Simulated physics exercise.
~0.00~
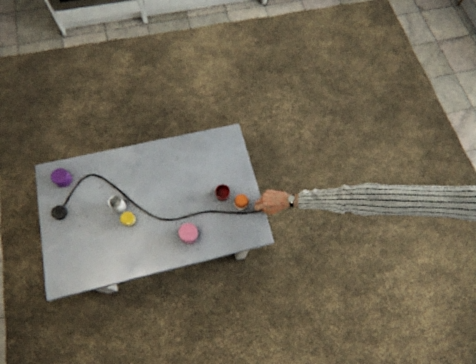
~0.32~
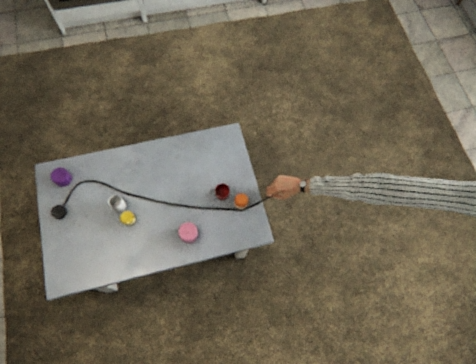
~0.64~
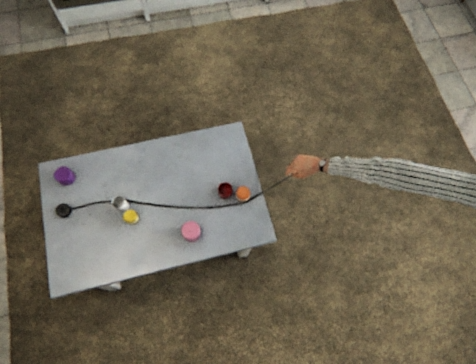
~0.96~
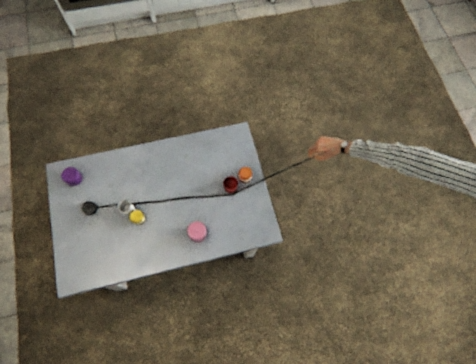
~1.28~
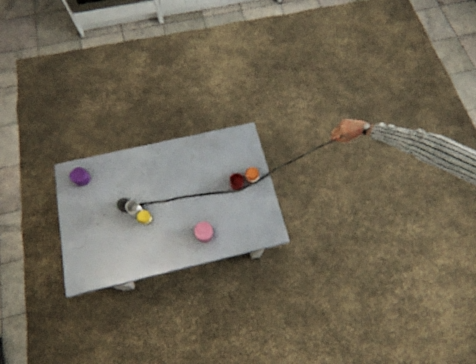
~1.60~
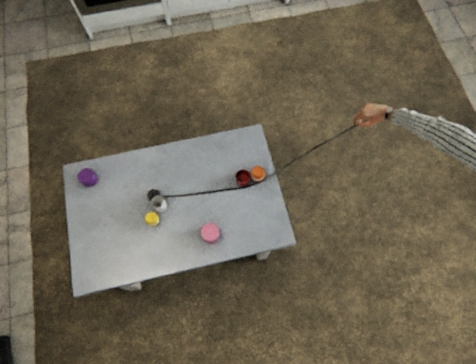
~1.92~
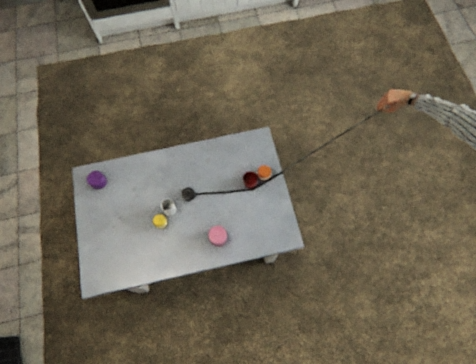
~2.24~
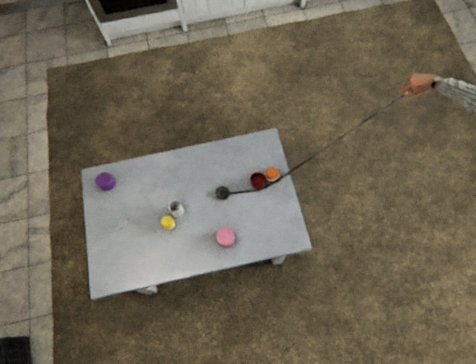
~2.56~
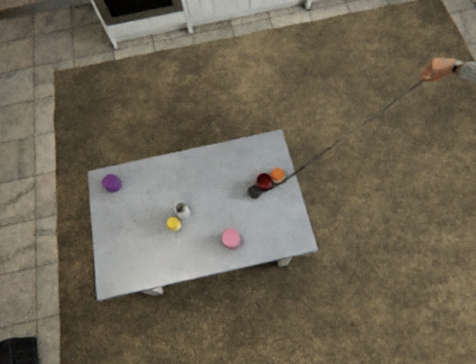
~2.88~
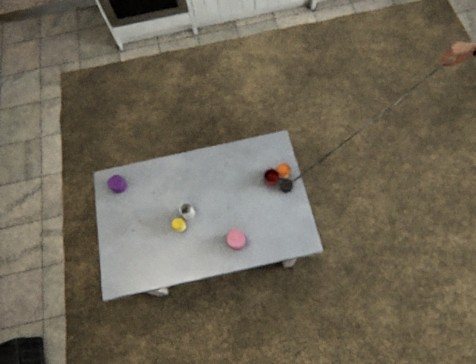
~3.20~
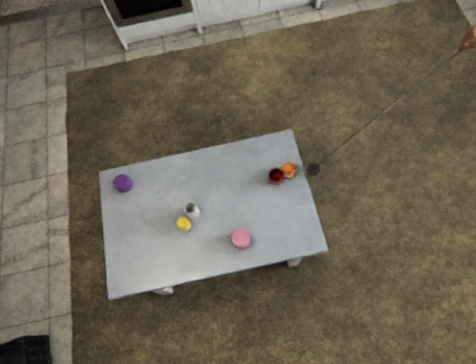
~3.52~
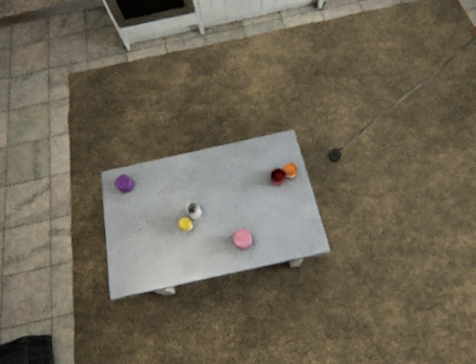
At the start, a hand in a pale striped sleeve holds one end of a black cable that winds among six small containers on a grey table, with a black reel at its far left end. The hand pulls away to the upper right, straightening the curves and dragging the orange jar up past the red mug. The reel then slides right, nudging the white cup as it passes. It crosses the open tabletop and skirts below the red mug and orange jar. Finally it clears the right edge, leaving all six containers on the table.
